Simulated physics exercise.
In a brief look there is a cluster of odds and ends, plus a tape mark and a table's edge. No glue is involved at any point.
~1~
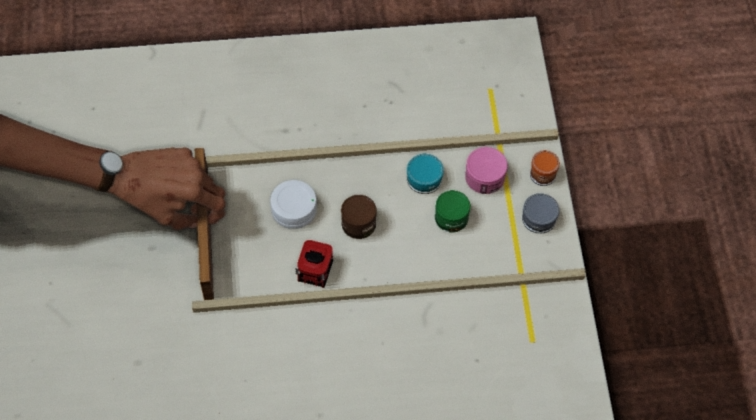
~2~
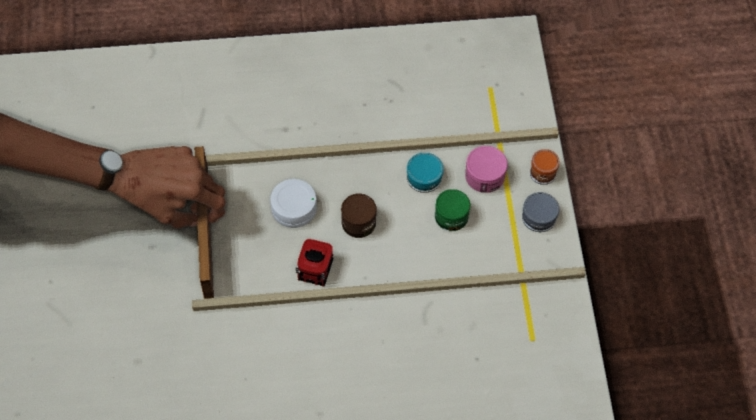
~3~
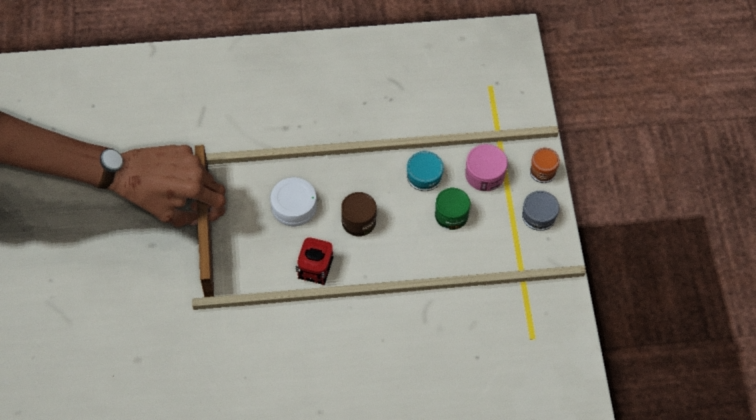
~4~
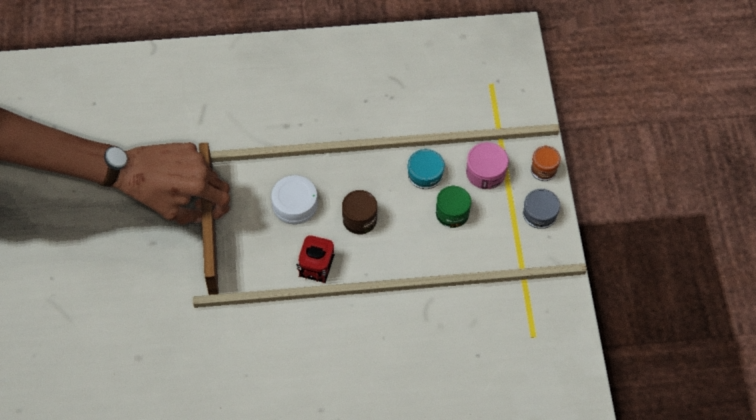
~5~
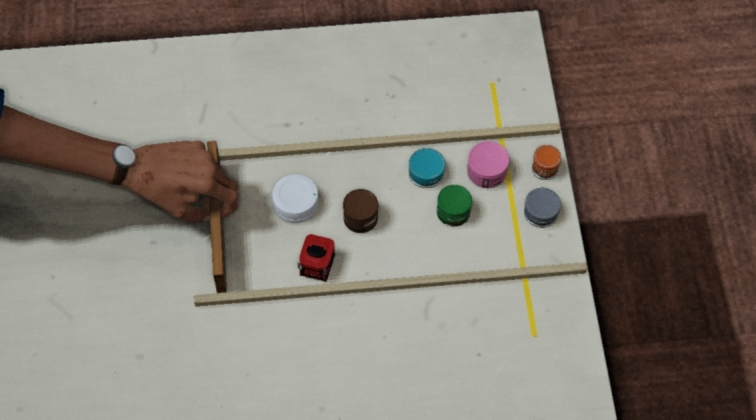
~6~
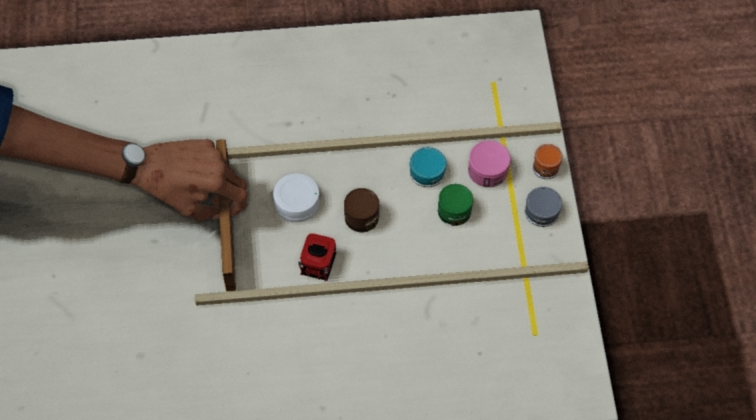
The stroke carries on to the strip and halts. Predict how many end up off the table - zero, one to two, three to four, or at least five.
One to two end up off the table.
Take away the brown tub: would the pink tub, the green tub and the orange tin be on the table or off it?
I'd say the pink tub stays up, the green tub stays up, and the orange tin does not stay.
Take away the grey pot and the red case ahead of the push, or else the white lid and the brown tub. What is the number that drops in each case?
First 1, then 1.
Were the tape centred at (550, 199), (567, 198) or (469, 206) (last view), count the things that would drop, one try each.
So, one try after another, the floor gets 4, then 8, then 0.
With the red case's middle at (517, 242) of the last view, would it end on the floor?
Well, the red case keeps its place.
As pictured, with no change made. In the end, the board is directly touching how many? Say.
That makes 4.
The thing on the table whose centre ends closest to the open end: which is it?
The pink tub finishes closest.
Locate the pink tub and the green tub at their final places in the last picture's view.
Pink tub: About (561, 153); green tub: About (565, 202).
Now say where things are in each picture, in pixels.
The first frame shows orange tin (544, 168); grey pot (540, 214); pink tub (486, 171); board (204, 223); tape (510, 209).
The second frame shows grey pot (540, 212); white lid (294, 203).
The third frame shows pink tub (486, 168); board (204, 221).
The fourth frame shows orange tin (545, 163); green tub (453, 207).
The fifth frame shows grey pot (542, 208); red case (317, 258).
The sixth frame shows orange tin (547, 162); grey pot (543, 207); pink tub (489, 164); board (226, 215); tape (513, 202).
Soon after, none off yet; orange tin at rest near (547, 162); grey pot at rest near (543, 207); pink tub at rest near (489, 164).
In the end, the number that fall off is one or two; gone, grey pot and orange tin.
